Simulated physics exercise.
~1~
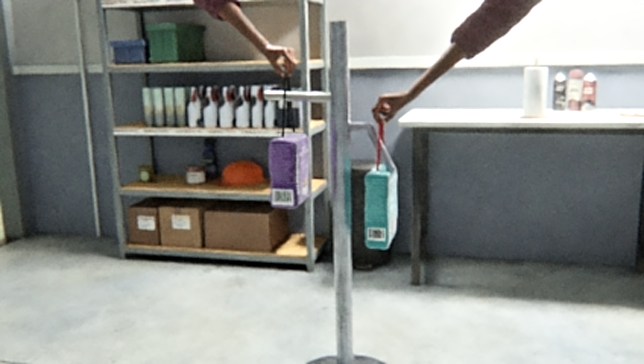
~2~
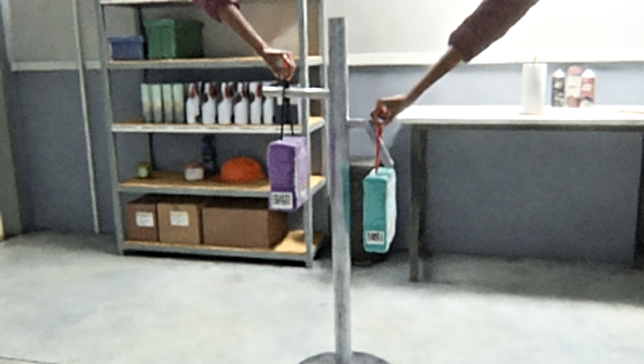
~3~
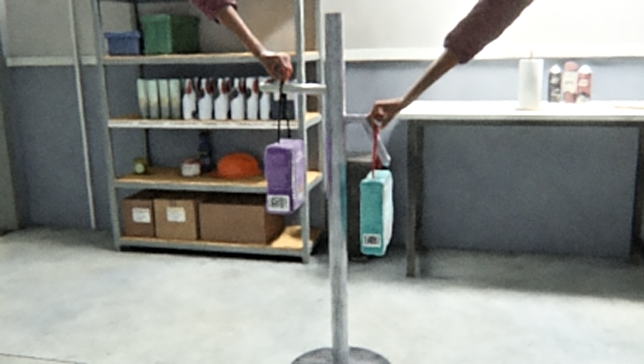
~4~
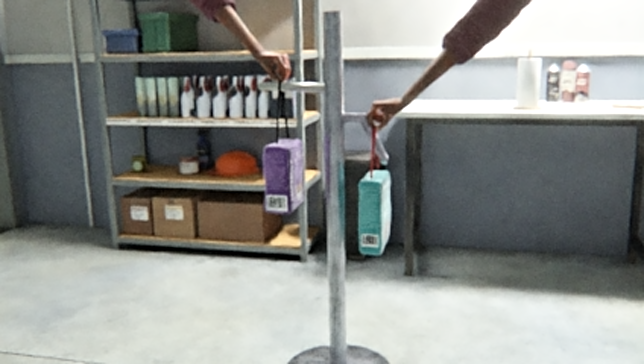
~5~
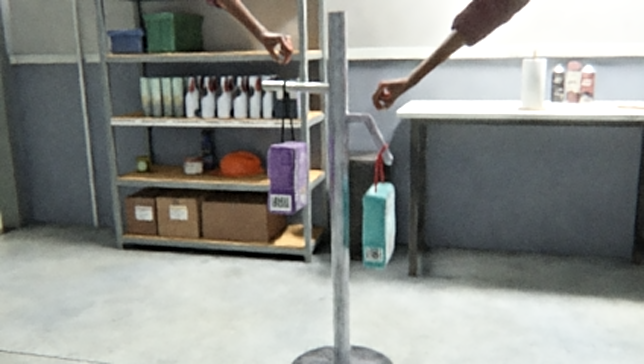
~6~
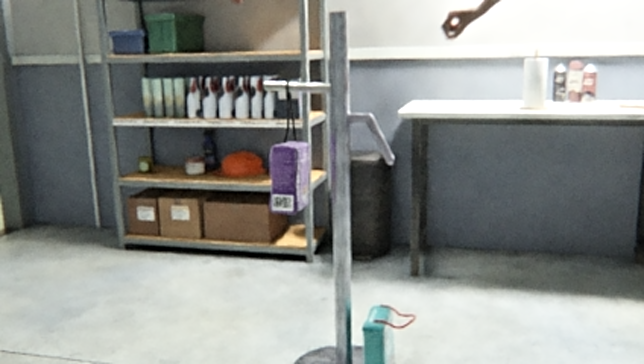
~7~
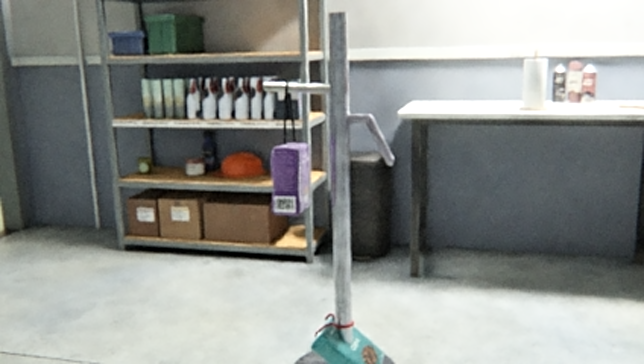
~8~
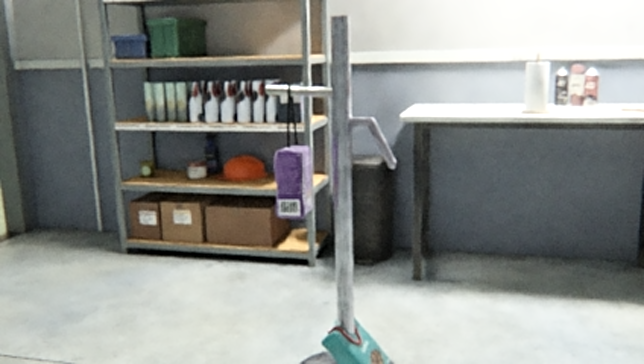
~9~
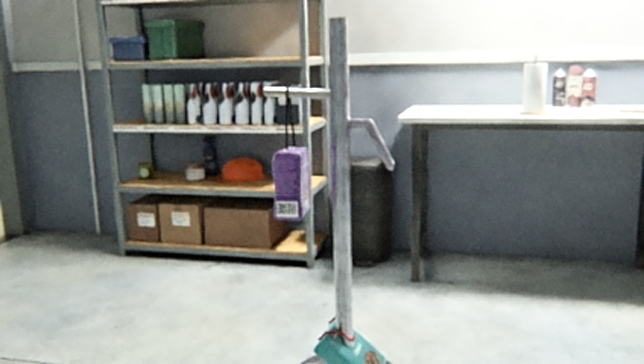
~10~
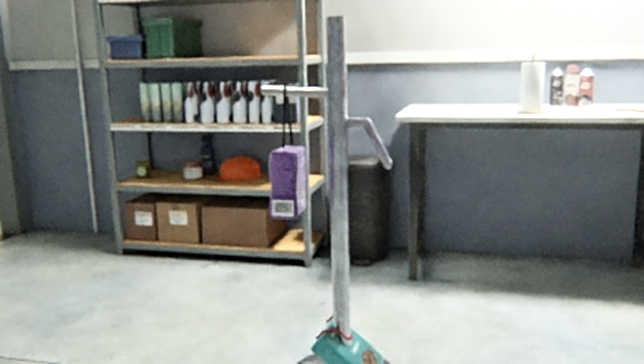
A metal post with two pegs stands on the concrete floor of a storeroom, seen from the front by a slightly swaying camera. Behind it are shelves of bottles and cardboard boxes on the left and a white-topped table on the right. Two hands lower a purple sack by a dark loop at the left peg and a turquoise bag by a red loop at the bent right peg. The hands let go and withdraw. The turquoise bag slides off its downward-sloping peg, drops to the floor and tips against the post's base, while the purple sack stays hanging.
